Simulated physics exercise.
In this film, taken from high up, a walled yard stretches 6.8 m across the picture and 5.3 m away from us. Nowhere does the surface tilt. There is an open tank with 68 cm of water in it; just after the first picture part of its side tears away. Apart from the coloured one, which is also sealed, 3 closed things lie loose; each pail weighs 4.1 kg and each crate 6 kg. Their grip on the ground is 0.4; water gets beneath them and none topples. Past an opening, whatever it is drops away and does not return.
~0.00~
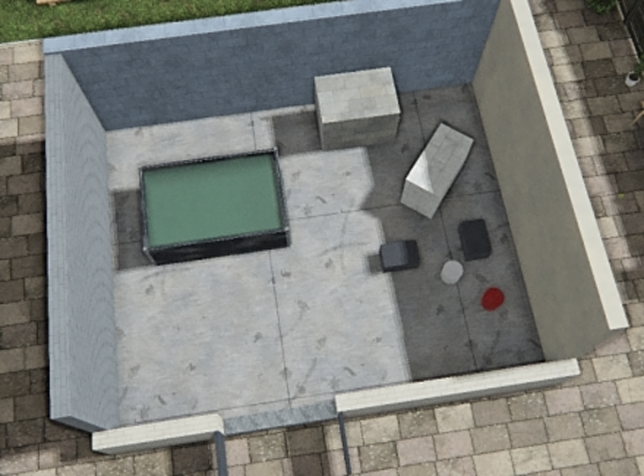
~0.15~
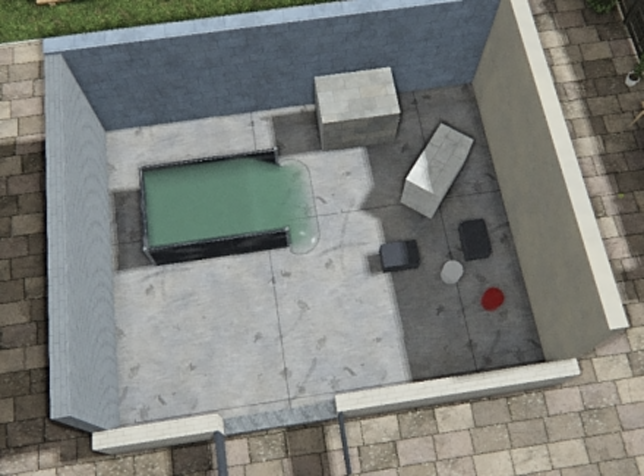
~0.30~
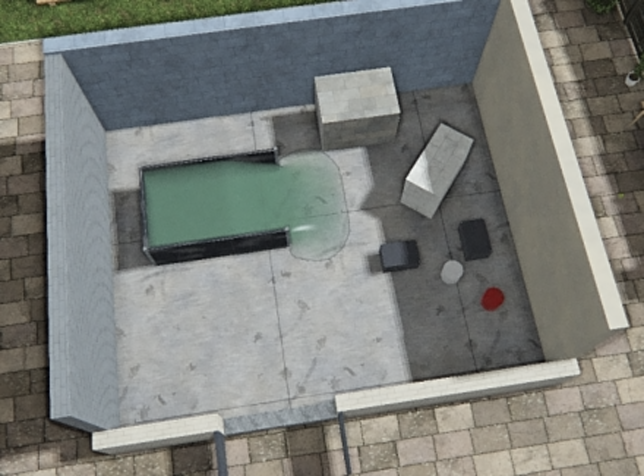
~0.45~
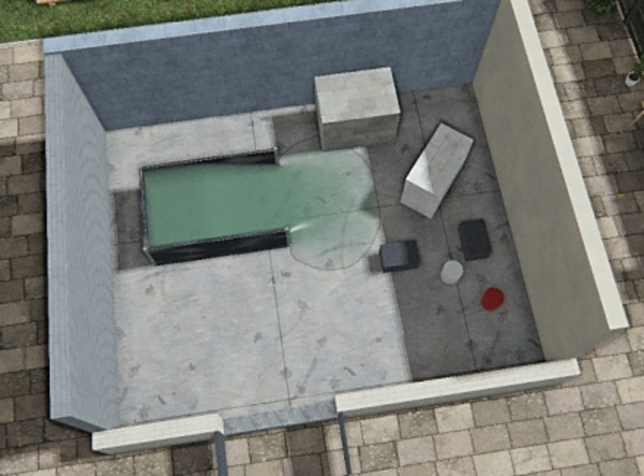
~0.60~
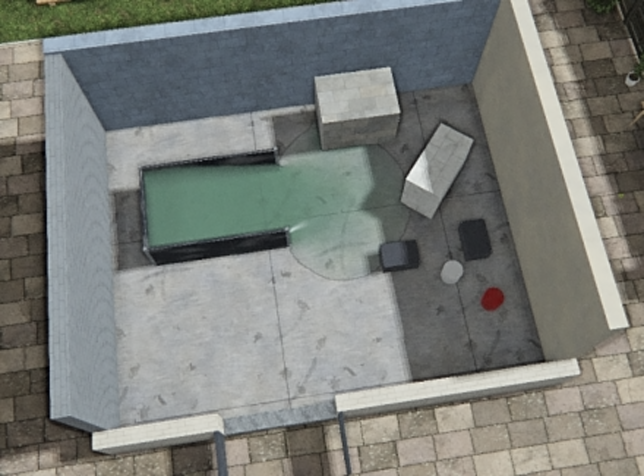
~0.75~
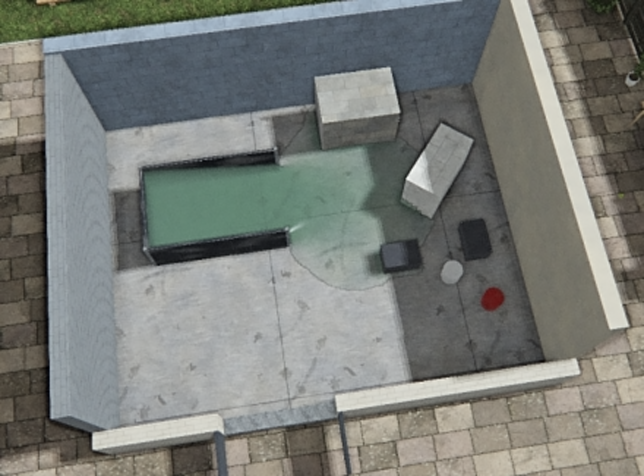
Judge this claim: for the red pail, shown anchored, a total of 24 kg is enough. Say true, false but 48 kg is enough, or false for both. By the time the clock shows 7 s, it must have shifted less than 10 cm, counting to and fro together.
To my eye, it needs the heavier setting.
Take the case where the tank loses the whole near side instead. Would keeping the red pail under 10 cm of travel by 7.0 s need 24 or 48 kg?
Then, in short, the smaller is plenty.
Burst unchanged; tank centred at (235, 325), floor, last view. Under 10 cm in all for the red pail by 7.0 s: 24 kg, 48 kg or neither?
Then the outcome is clear: The heavier mass alone works.
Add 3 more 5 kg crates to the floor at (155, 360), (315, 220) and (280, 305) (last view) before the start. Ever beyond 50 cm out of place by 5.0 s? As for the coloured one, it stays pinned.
In that order: Not as far, then farther, then not as far.
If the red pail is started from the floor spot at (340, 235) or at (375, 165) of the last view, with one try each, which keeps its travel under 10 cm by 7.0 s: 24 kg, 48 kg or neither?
Well, nothing does it for the first, nothing does it for the second.
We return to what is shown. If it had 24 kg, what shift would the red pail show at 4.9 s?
Shift: About 50 cm.
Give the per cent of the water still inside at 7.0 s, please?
Somewhere near 98 percent, give or take.
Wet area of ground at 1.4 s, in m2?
Wet: Near 14 m2.
After 1.4 s the red pail would be 0 cm from its start with 24 kg and 0 cm from its start with 48 kg; 0 cm of water round it then.
After 3.1 s the red pail would be 47 cm from its start with 24 kg and 0 cm from its start with 48 kg; 11 cm of water round it then.
After 4.9 s the red pail would be 51 cm from its start with 24 kg and 0 cm from its start with 48 kg; 11 cm of water round it then.
After 7.0 s the red pail would be 51 cm from its start with 24 kg and 0 cm from its start with 48 kg; 11 cm of water round it then.
